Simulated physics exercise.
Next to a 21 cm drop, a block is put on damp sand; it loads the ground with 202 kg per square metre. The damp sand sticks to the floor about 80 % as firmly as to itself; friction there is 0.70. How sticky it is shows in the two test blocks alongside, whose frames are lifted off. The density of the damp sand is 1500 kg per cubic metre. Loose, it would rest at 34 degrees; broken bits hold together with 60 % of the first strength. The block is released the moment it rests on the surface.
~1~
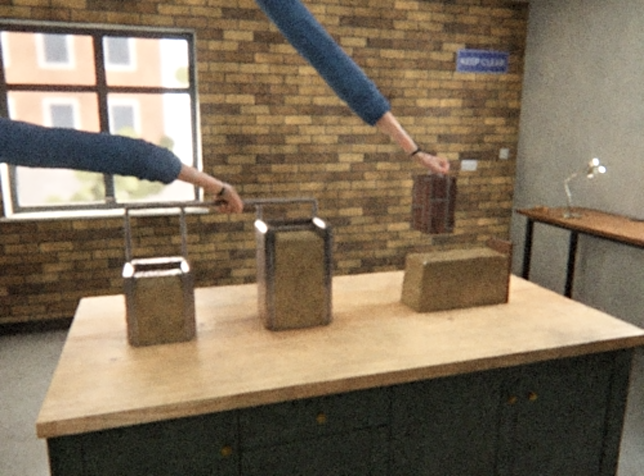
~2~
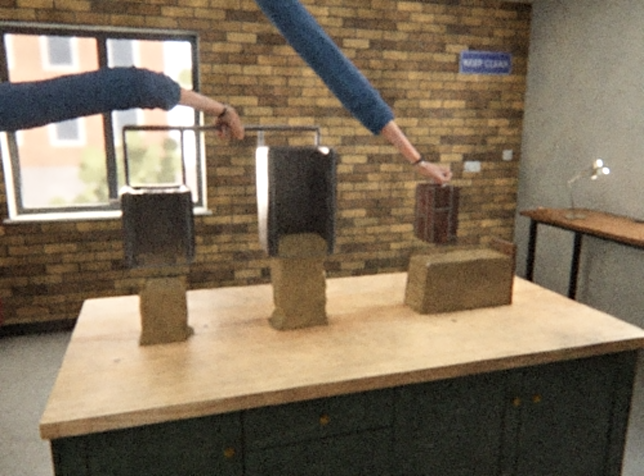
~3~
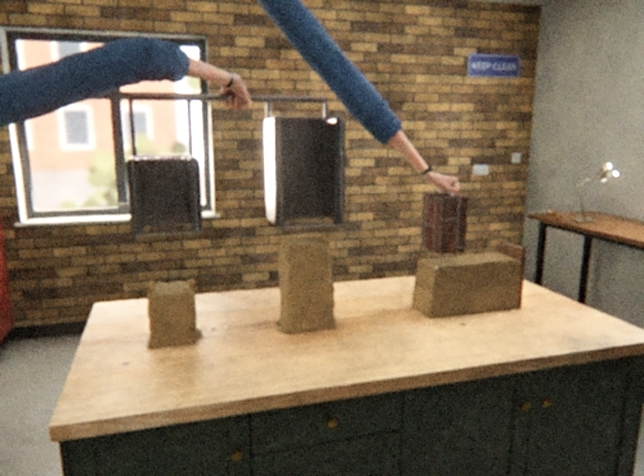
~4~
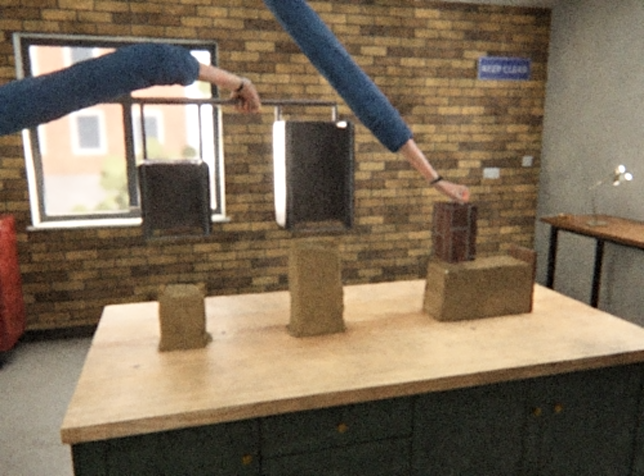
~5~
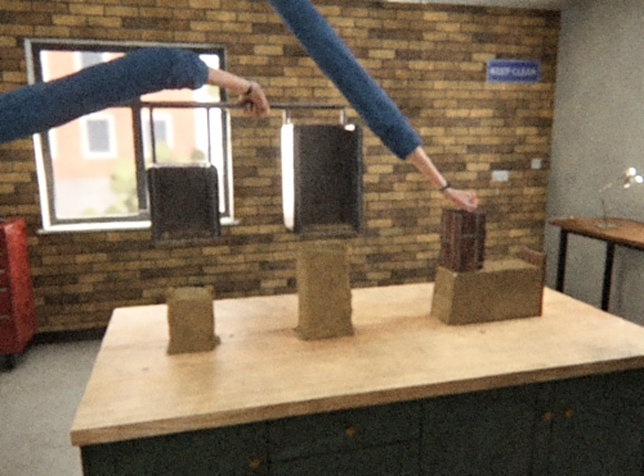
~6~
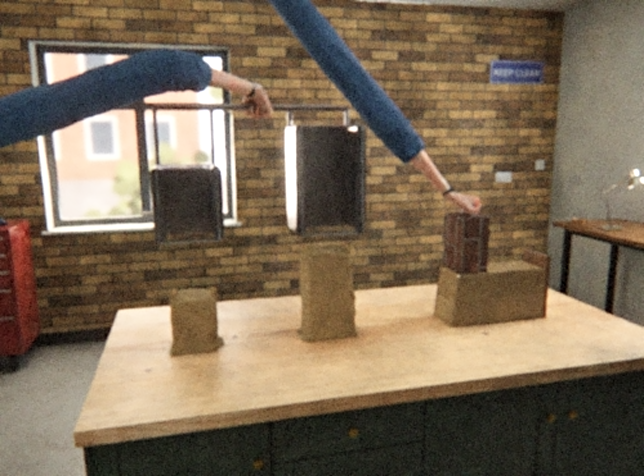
In a brick-walled room, two metal moulds enclose blocks of damp sand on a wooden-topped counter. A hand at left lifts the joined moulds clear, leaving two upright blocks standing, while another hand at right lowers a dark reddish block onto a longer, low sand block.
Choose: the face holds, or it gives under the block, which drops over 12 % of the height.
The bank bears.
Last picture + 0.15 s, the block is down by 2 % of the bank's height and stands upright.
Last picture + 0.34 s, the block is down by 2 % of the bank's height and stands upright.
Last picture + 0.51 s, the block is down by 2 % of the bank's height and stands upright.
Last picture + 0.69 s, the block is down by 2 % of the bank's height and stands upright.
Last picture + 0.74 s, the block is down by 2 % of the bank's height and stands upright.
